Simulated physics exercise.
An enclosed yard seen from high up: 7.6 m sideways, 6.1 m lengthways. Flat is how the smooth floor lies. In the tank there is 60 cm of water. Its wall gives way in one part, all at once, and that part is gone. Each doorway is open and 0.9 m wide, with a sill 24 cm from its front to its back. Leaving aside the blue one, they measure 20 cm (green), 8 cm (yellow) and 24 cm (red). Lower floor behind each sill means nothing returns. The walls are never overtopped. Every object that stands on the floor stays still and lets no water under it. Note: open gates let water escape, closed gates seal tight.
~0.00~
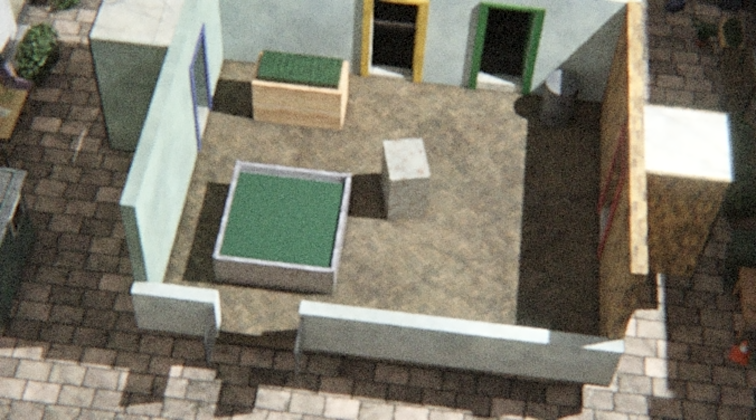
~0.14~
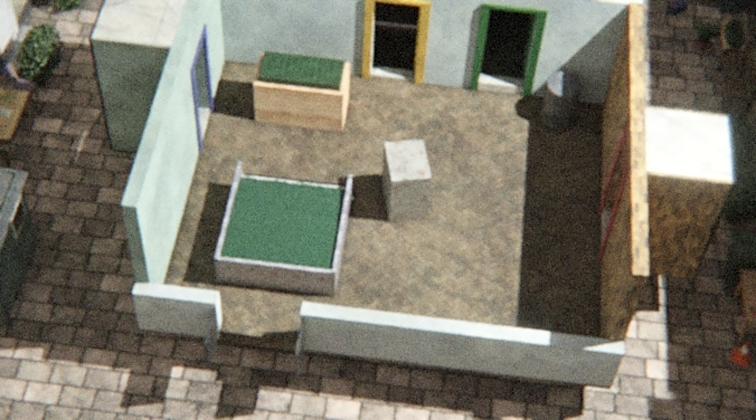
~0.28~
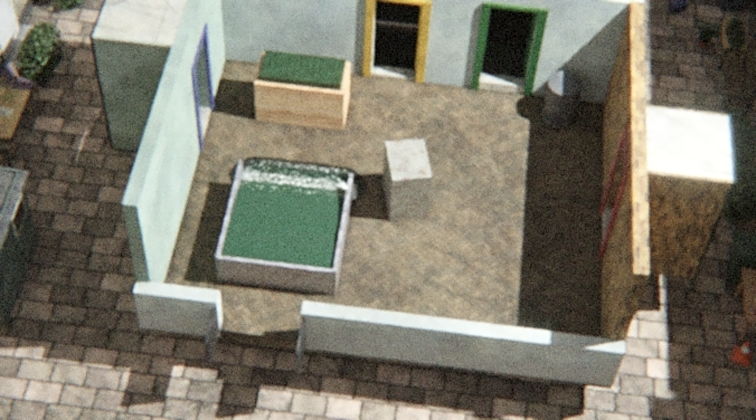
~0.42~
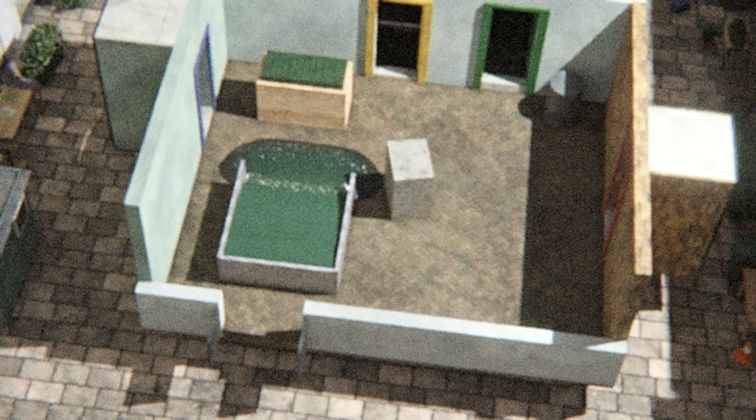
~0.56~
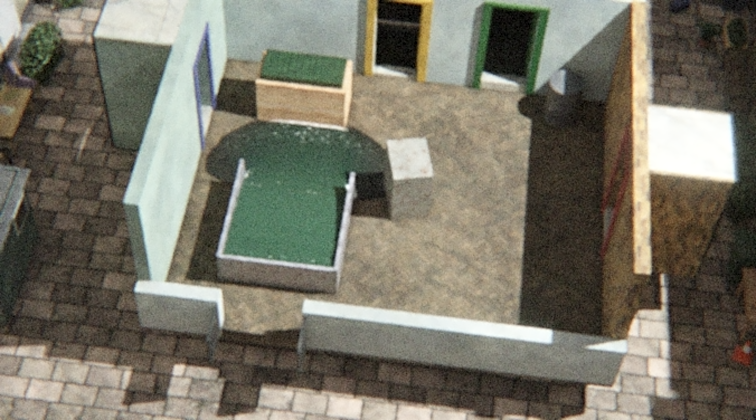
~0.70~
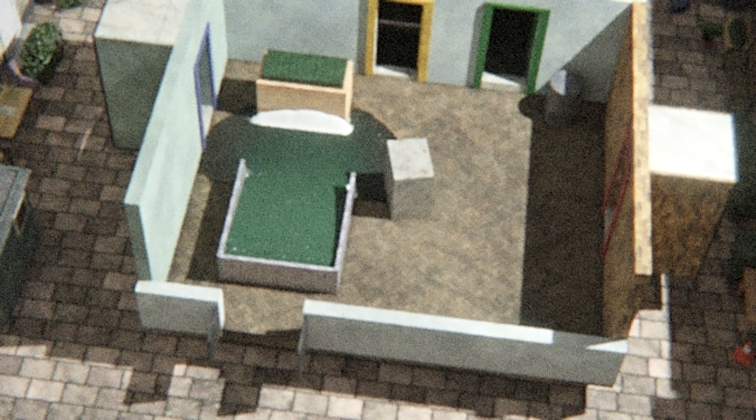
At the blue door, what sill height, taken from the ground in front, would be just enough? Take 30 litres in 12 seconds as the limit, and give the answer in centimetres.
27 cm.
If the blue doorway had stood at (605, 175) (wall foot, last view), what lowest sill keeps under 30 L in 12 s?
About 11.0 cm.
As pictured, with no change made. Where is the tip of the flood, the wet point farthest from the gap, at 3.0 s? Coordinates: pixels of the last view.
Near pixel (605, 108).
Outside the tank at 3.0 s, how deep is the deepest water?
32 cm.
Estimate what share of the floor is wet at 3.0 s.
Some 45 in a hundred.
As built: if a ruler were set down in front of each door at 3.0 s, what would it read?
Centimetres: Green = 13, yellow = 10, red = 0, blue = 26.
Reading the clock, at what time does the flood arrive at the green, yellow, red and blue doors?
Arrival times - green: 2.0 s; yellow: 1.2 s; red: 4.5 s; blue: 0.8 s.
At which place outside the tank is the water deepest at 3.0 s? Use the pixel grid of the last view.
About (541, 107).
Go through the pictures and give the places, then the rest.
In the first frame, still water, 60 cm deep, in the tank at (284, 218); the blue door at (200, 93) is dry.
In the second frame, the gap is on the far side, the front 0.3 m out at a hidden place; the back of the tank holds 60 cm.
In the third frame, water pours out on the far side and has run 0.7 m, to (273, 161); about 11 cm deep outside, 60 cm at the back.
In the fourth frame, the gap is on the far side, the front 1.2 m out at (263, 142); the back of the tank holds 60 cm.
In the fifth frame, water pours out on the far side and has run 1.7 m, to (348, 130); about 8 cm deep outside, 57 cm at the back.
In the sixth frame, the gap is on the far side, the front 2.2 m out at (355, 112); the back of the tank holds 50 cm; the blue door at (205, 92), 2.4 m from the gap, is still 0.2 m from the nearest water.
After 1.4 s water covers 25 % of the floor, deepest (42 cm) near (303, 134); 16 cm at the blue door, 0 litres in over its 12 cm sill.
After 3.0 s water covers 45 % of the floor, deepest (32 cm) near (541, 107); 26 cm at the blue door, 146 litres in over its 12 cm sill.
After 12.0 s water covers 95 % of the floor, deepest (10 cm) near (395, 220); 4 cm at the blue door, 207 litres in over its 12 cm sill.
At the blue door as built, the water arrived by 0.8 s and peaked near 31 cm at 2.2 s.
With a sill of 25 cm, 42 litres would have come in within the 12 s; with 29 cm, 19 litres. So under 30 litres takes about 27 cm.
